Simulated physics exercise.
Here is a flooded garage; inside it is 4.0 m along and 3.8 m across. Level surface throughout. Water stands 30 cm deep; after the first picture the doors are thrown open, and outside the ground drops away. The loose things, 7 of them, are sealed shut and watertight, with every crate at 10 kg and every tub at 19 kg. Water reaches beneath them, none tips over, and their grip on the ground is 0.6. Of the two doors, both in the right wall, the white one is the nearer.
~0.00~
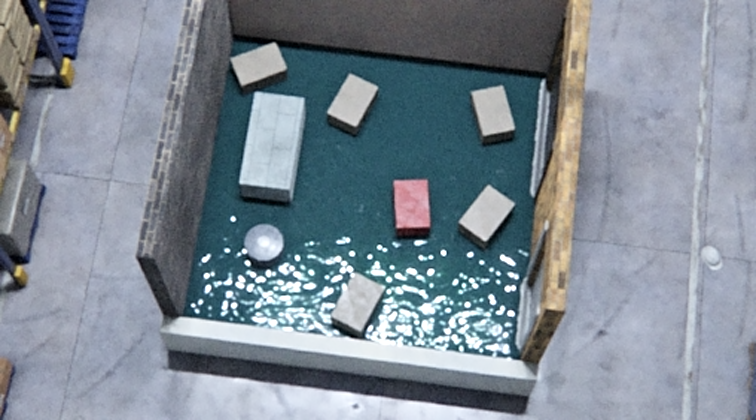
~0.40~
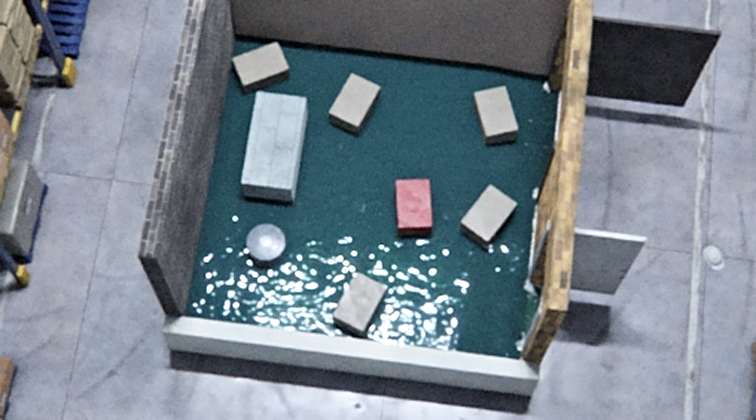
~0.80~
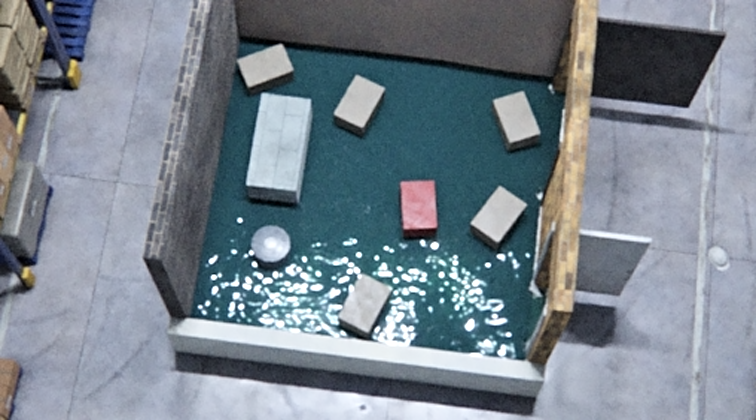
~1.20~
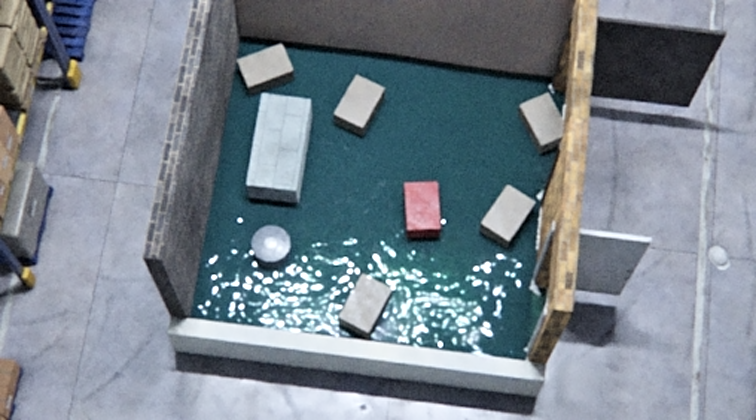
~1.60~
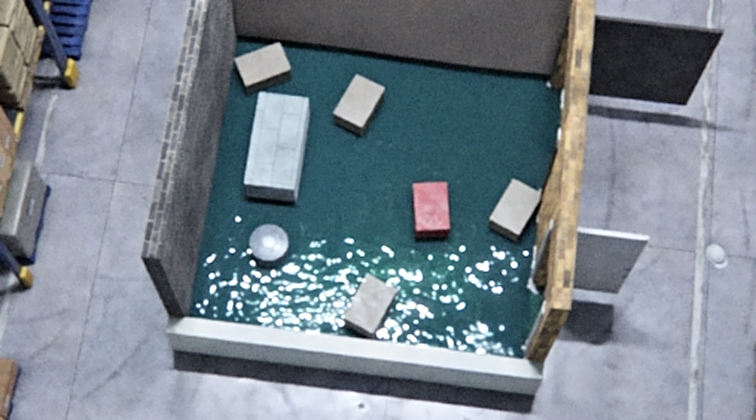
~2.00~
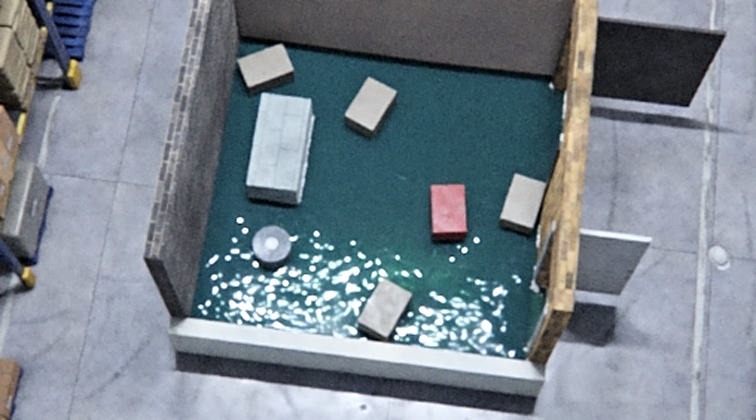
Two doors in the right wall of a flooded garage swung open, and a tan crate drifted right until it left view near the far door, then the red crate and others slid slowly rightward.
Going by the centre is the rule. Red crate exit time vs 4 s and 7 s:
Middle.
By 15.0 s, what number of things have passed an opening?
5 by that time.
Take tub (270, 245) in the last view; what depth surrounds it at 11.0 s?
About 10 cm.
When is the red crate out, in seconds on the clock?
Exit time: About 5.0 s.
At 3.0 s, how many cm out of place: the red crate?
Around 80 centimetres.
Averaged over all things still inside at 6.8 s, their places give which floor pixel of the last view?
It works out to somewhere near (365, 166) on the floor.
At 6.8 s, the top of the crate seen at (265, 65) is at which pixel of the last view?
Roughly at (355, 78).
After 3.0 s the red crate is near (486, 205), 0.8 m from its start, afloat; 1 of 7 are out; 6 afloat.
After 6.8 s the red crate has gone out (at 4.9 s); 5 of 7 are out; 2 afloat.
After 11.0 s the red crate has gone out (at 4.9 s); 5 of 7 are out; 1 afloat.
After 15.0 s the red crate has gone out (at 4.9 s); 5 of 7 are out; 1 afloat.
